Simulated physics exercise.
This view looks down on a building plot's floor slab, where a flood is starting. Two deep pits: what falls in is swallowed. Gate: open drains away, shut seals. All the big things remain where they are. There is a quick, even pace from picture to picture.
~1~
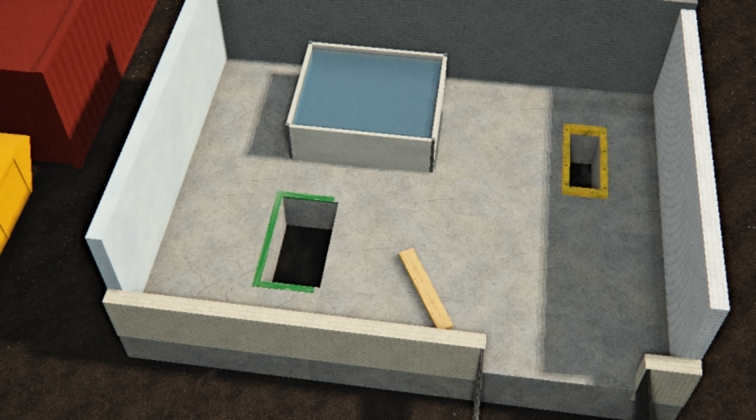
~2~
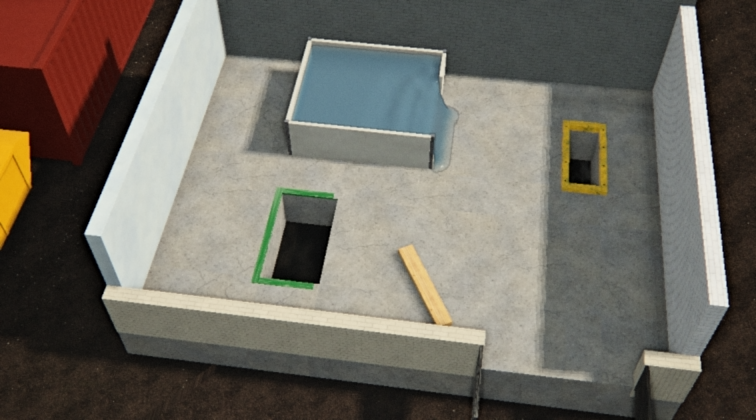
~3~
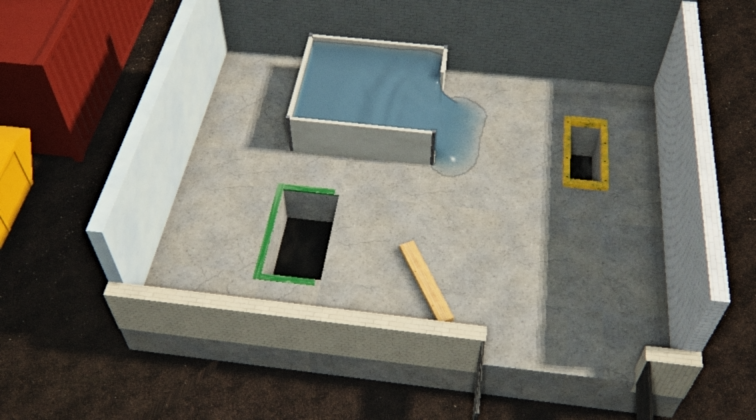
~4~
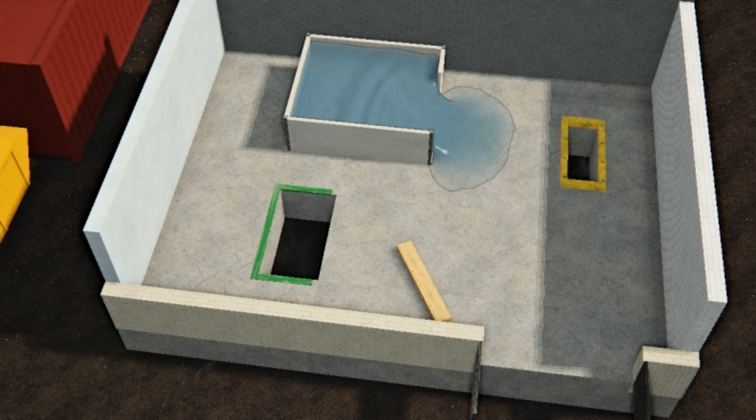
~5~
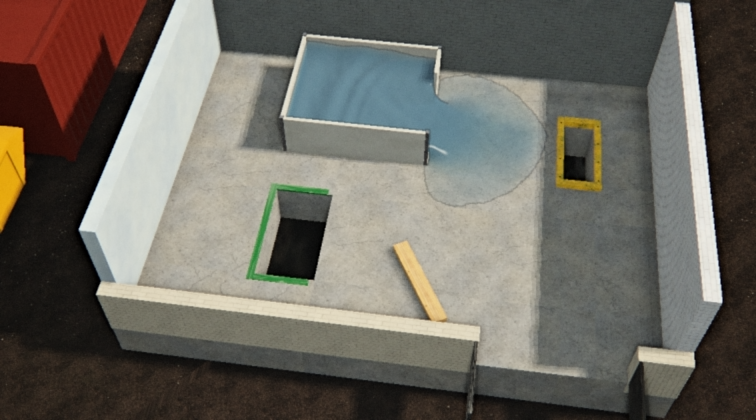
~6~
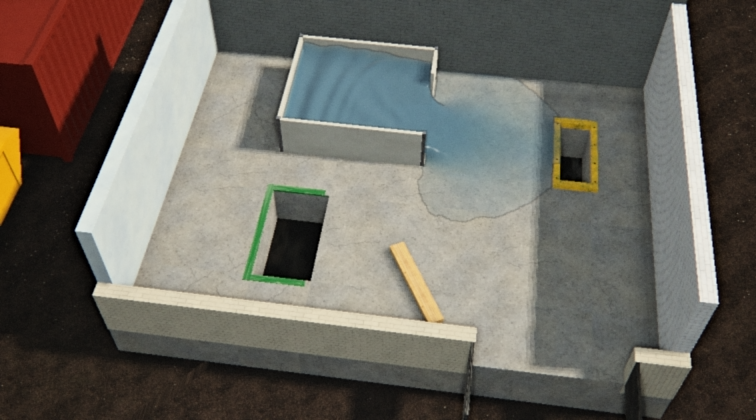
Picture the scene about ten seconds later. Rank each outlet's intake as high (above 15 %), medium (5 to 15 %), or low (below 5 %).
Intake: The gate is high; the green pit is low; the yellow pit is high.
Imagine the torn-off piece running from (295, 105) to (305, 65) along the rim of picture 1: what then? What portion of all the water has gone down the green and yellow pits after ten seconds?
In percent: Green 20, yellow 0.
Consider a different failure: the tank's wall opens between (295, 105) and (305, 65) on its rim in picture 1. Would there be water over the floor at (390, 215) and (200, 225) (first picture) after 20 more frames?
Going one by one: Puddle-free and then sodden.
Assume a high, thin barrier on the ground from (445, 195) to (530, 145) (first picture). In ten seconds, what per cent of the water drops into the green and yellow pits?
Shares in percent - green: 8; yellow: 6.
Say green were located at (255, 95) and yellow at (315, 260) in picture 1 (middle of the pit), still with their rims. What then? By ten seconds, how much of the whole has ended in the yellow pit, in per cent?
Result - yellow pit: 0 %.
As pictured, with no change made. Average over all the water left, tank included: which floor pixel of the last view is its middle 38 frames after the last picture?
At about (480, 167).
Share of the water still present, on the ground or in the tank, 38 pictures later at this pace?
Some 68 per cent has not gone.
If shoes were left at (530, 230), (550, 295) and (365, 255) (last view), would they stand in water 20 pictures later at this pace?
Note - in order: Inundated / inundated / not inundated.
A moment on, water covers 25 % of the floor; the gate 0 %, the green pit 0 %, the yellow pit 5 %.
Next, water covers 35 % of the floor; the gate 0 %, the green pit 0 %, the yellow pit 12 %.
Then, water covers 45 % of the floor; the gate 1 %, the green pit 0 %, the yellow pit 19 %.
Later, water covers 50 % of the floor; the gate 11 %, the green pit 0 %, the yellow pit 22 %.
In the end, water covers 70 % of the floor; the gate 23 %, the green pit 1 %, the yellow pit 22 %.
